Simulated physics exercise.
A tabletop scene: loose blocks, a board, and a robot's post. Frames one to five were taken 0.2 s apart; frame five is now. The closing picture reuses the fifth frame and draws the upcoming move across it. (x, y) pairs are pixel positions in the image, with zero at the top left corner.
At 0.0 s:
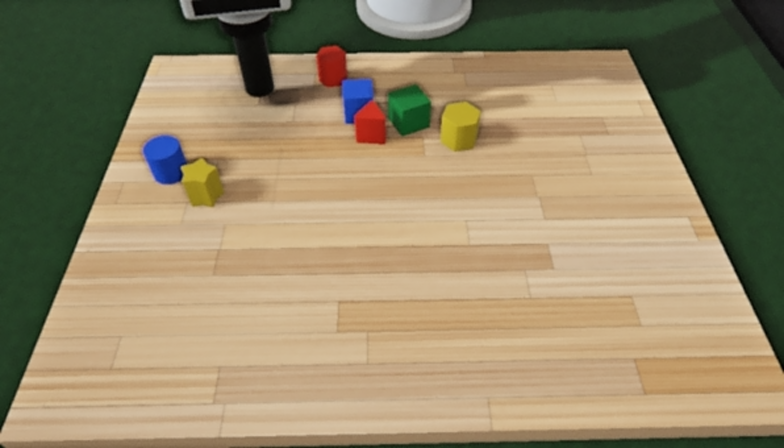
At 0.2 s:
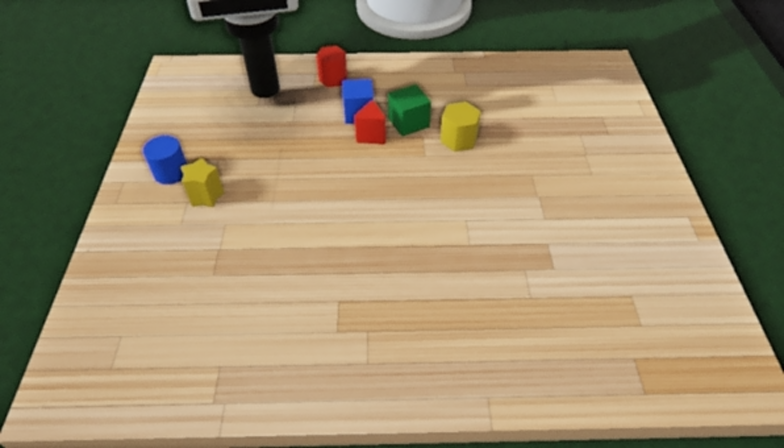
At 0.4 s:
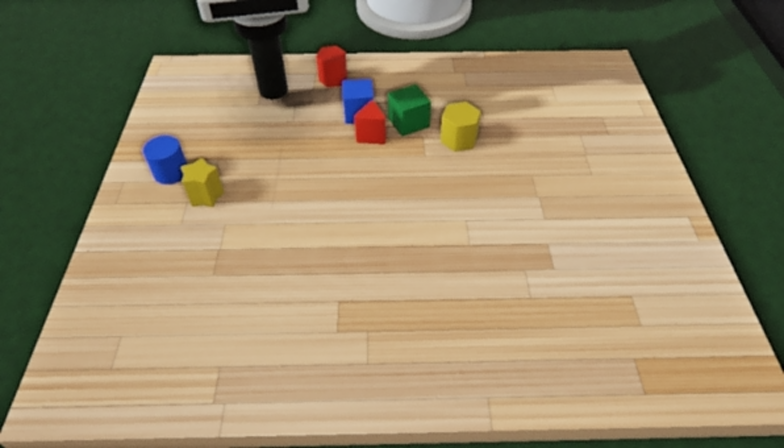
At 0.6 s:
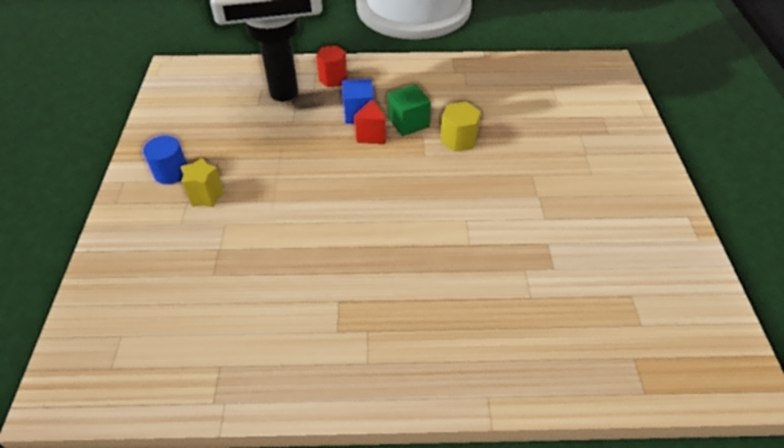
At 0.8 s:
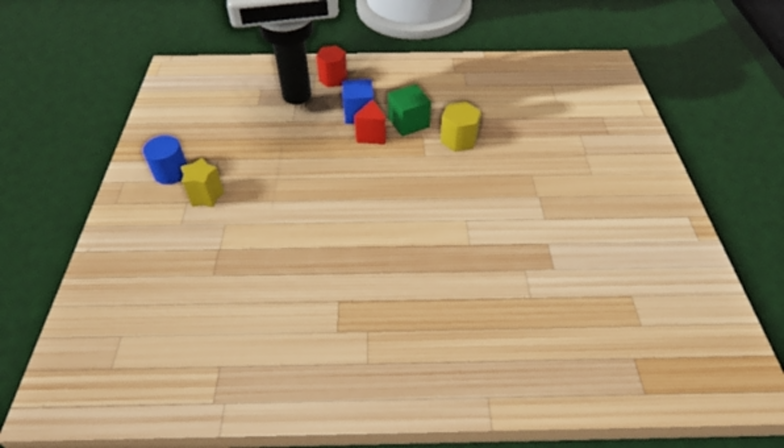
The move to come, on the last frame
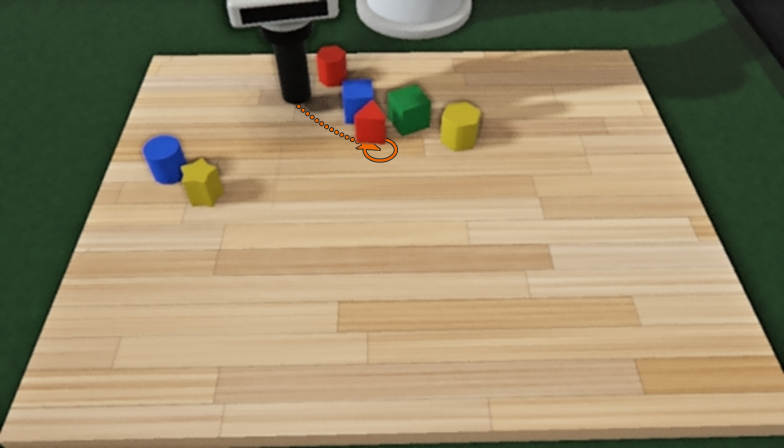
A robot's black post moved a short way to the right along the back of a wooden tabletop, nearing the red and blue blocks, while all the colored blocks stayed where they were.
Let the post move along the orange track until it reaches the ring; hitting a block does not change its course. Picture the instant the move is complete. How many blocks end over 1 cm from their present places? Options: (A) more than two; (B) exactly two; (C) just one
I choose C.
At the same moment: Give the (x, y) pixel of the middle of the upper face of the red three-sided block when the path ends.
Around pixel (405, 118).
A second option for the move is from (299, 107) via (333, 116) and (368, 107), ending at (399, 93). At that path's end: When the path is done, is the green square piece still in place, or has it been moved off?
The green square piece changes place.
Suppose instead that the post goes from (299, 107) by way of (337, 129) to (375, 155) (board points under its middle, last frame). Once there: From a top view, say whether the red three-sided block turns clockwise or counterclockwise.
That block twists counter-clockwise.
The drawn path runs from (299, 107) by way of (334, 131) to (380, 150).
The first path, step by step. One third of the way, post at (320, 113); nothing pushed yet.
Two thirds of the way, post at (347, 127); red three-sided block at (374, 112), turned 15° anticlockwise.
At the end, post at (380, 139); blue square piece not moved; red three-sided block at (405, 118), turned 65° anticlockwise.
